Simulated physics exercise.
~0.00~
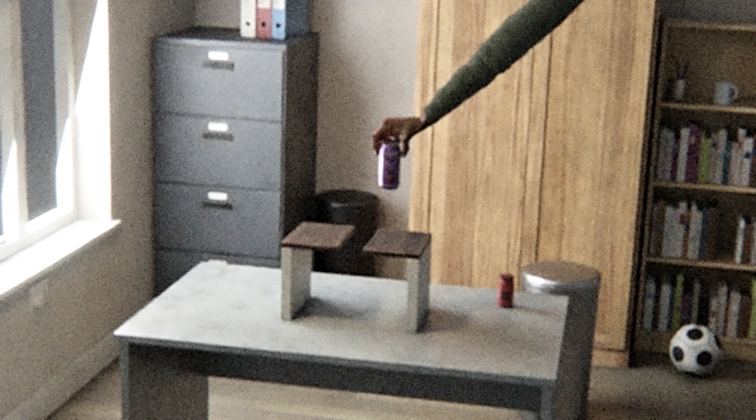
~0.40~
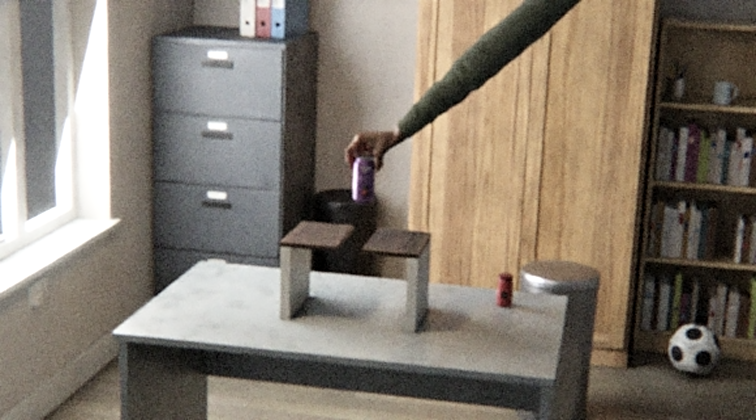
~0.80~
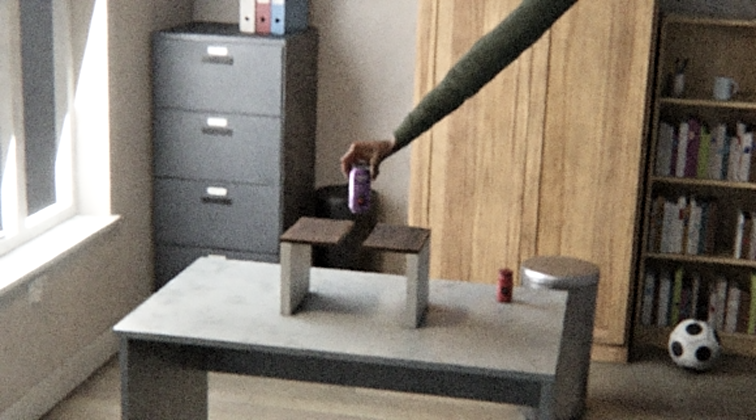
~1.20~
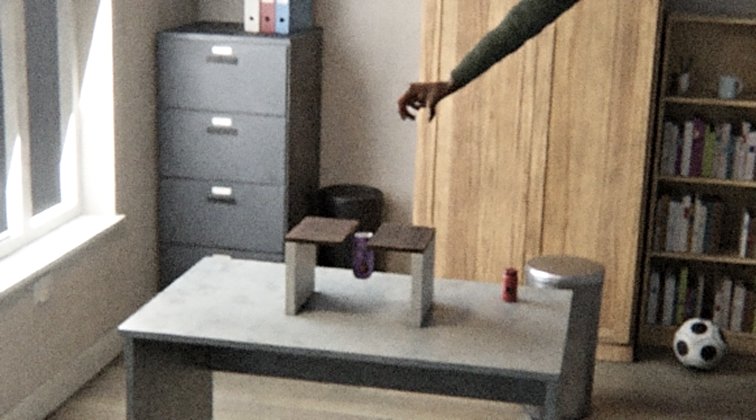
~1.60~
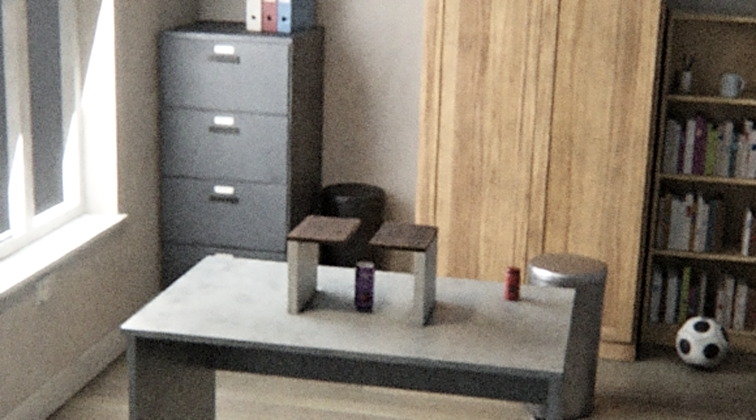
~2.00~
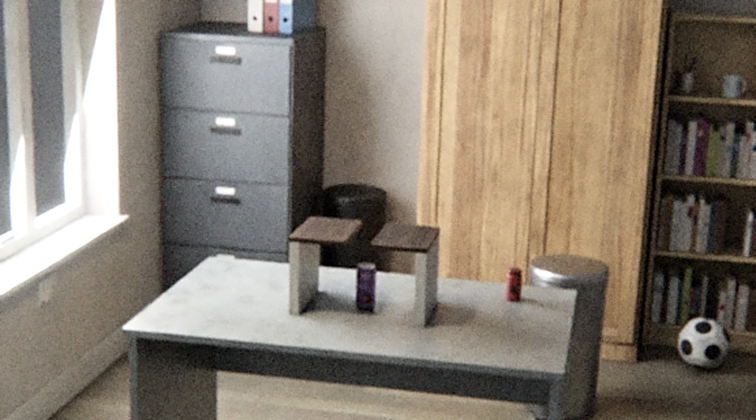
A purple can, released by a hand, drops through the stand's gap and lands upright.
